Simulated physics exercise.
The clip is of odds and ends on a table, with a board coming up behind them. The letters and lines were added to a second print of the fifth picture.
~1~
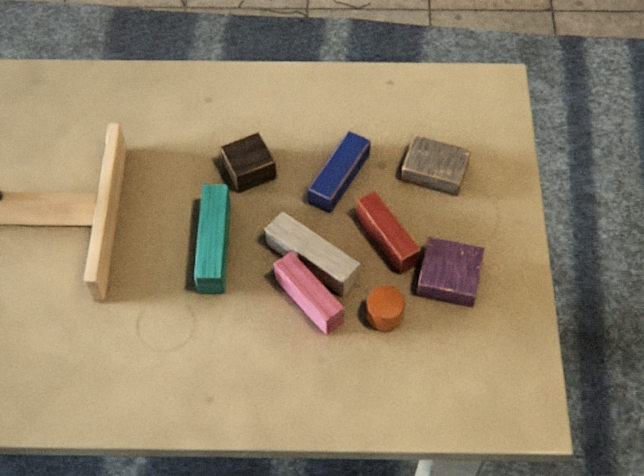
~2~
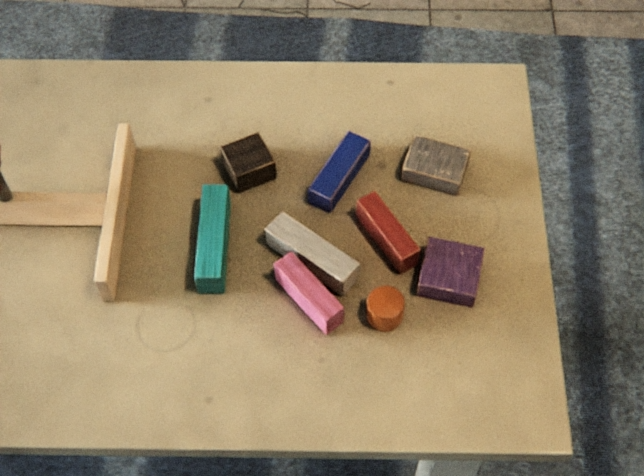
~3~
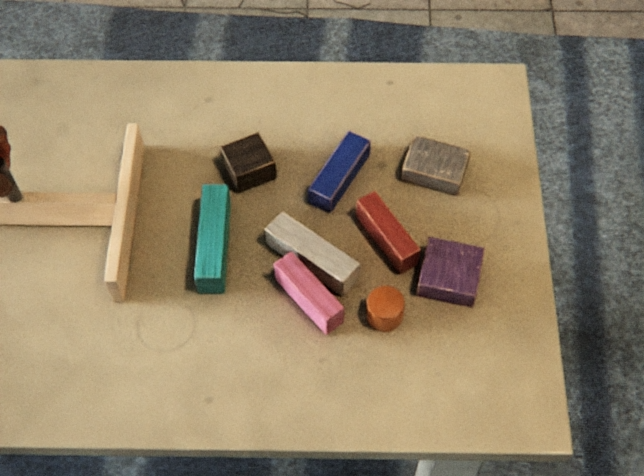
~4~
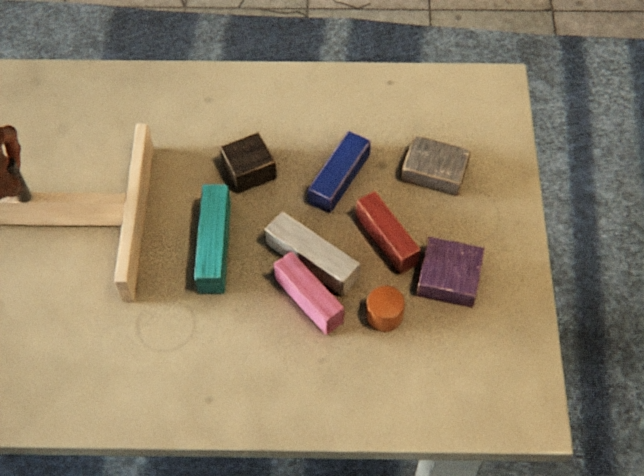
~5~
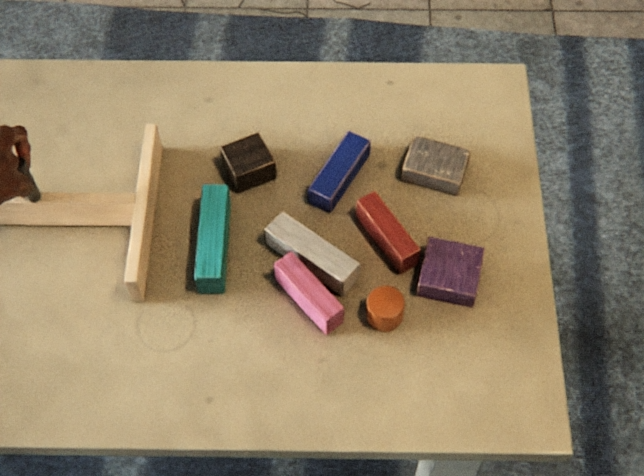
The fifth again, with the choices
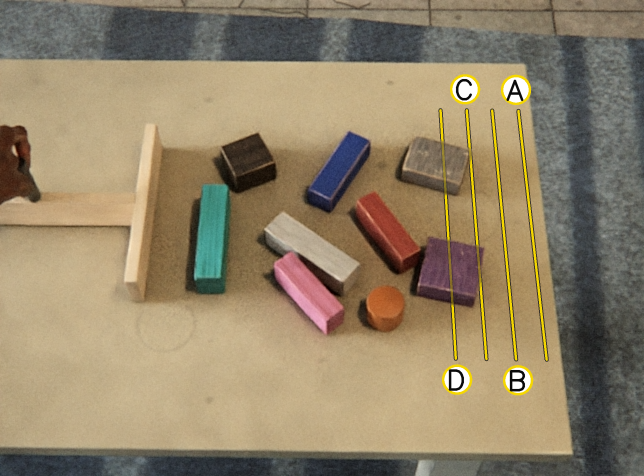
The footage shows colored wooden blocks and an orange round piece lying still on a tan table while a T-shaped wooden board slides slowly a short way right toward them, a dark reddish gripper-like object coming into view above its handle.
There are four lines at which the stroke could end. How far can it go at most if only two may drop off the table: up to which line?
It can go as far as D.
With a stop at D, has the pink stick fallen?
No.
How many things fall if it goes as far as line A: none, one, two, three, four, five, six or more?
By then, six or more.
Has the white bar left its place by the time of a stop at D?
Yes.
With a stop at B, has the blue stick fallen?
Yes.
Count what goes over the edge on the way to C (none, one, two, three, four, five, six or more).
By then, three.
On the marked copy, A at (531, 226); B at (503, 225); C at (476, 225); D at (448, 225).
Taking D. A third of the way, board (252, 200); pink stick (314, 294); black block (284, 170).
Two thirds of the way, board (362, 201); purple block (497, 277); grey block (465, 164).
When it is over, board (446, 202); purple block over the edge; grey block over the edge; two fallen.
As for the rest, A drops nine; B drops six; C drops three.
